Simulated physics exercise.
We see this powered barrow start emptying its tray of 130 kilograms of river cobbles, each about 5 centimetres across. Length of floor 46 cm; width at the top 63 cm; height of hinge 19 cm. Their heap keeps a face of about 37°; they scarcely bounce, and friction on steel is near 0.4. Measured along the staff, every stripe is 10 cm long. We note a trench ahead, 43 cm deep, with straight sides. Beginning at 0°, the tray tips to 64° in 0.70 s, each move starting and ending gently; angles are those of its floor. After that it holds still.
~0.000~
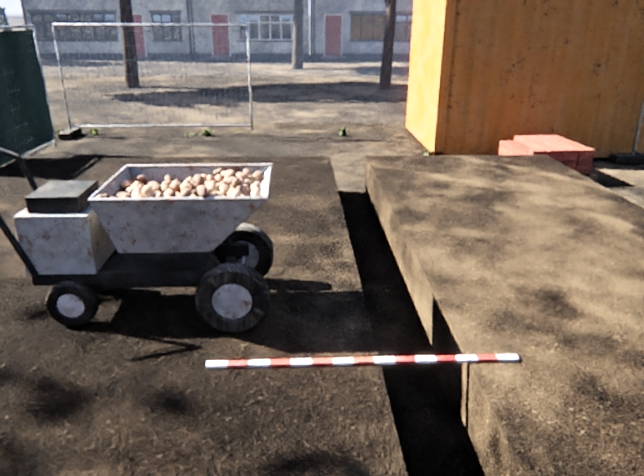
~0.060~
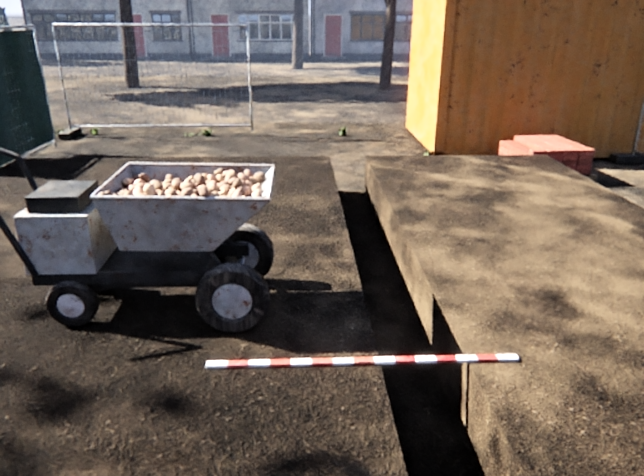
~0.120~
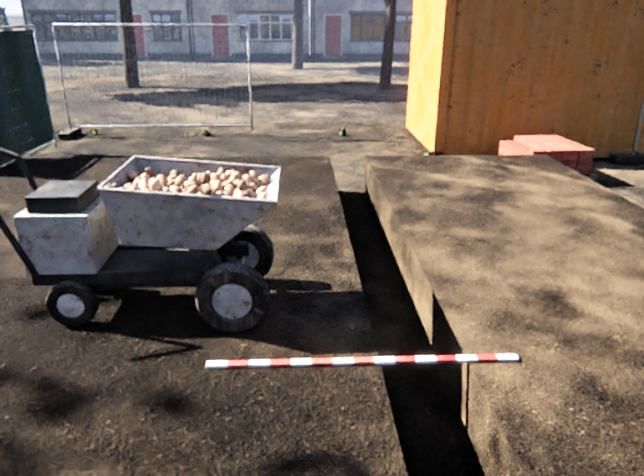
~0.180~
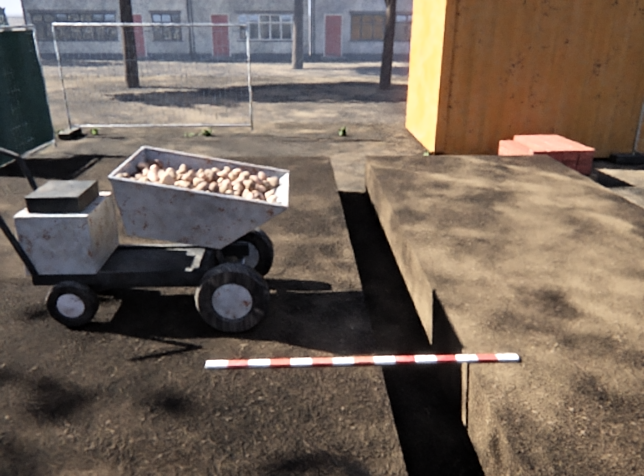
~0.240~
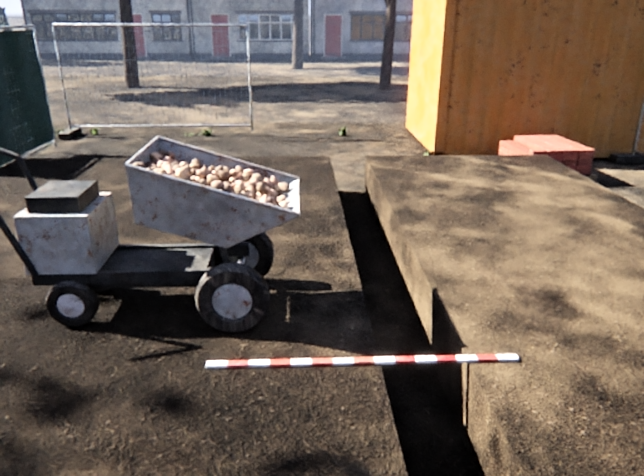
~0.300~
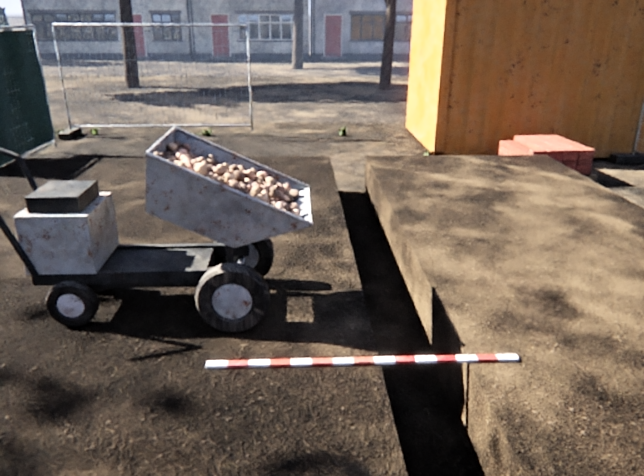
A small grey cart with dark wheels, loaded with pale rounded stones, stands at the left on dark ground, seen from slightly above in a sunlit yard. A red-and-white striped staff lies in front, with a narrow trench, raised earth, a yellow wooden wall and reddish blocks to the right. The tray tilts steadily, its left end rising and its right end lowering, while the stones shift rightward and the camera stays still.
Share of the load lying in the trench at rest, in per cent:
96 per cent.
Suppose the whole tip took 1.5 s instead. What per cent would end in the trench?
Roughly 95 per cent.
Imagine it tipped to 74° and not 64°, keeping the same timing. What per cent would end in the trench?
It would be near 95 per cent.
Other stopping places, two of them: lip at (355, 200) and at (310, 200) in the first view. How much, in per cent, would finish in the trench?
First spot about 40, second spot about 80 per cent.
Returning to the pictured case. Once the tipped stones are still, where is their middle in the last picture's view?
Centre estimate: Around (400, 352).
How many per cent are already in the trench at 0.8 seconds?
I'd put it near 20 per cent.
After 0.5 s the floor is at 54°; 100 % in the tray; the foremost stones are at (331, 238).
After 0.8 s the floor is at 64°; 74 % in the tray, 7 % short of the trench, 19 % in the trench; the foremost stones are at (401, 326).
After 1.1 s the floor is at 64°; 25 % in the tray, 6 % short of the trench, 69 % in the trench; the foremost stones are at (434, 337).
After 3.1 s the floor is at 64°; 0 % in the tray, 3 % short of the trench, 96 % in the trench; the foremost stones are at (440, 330).
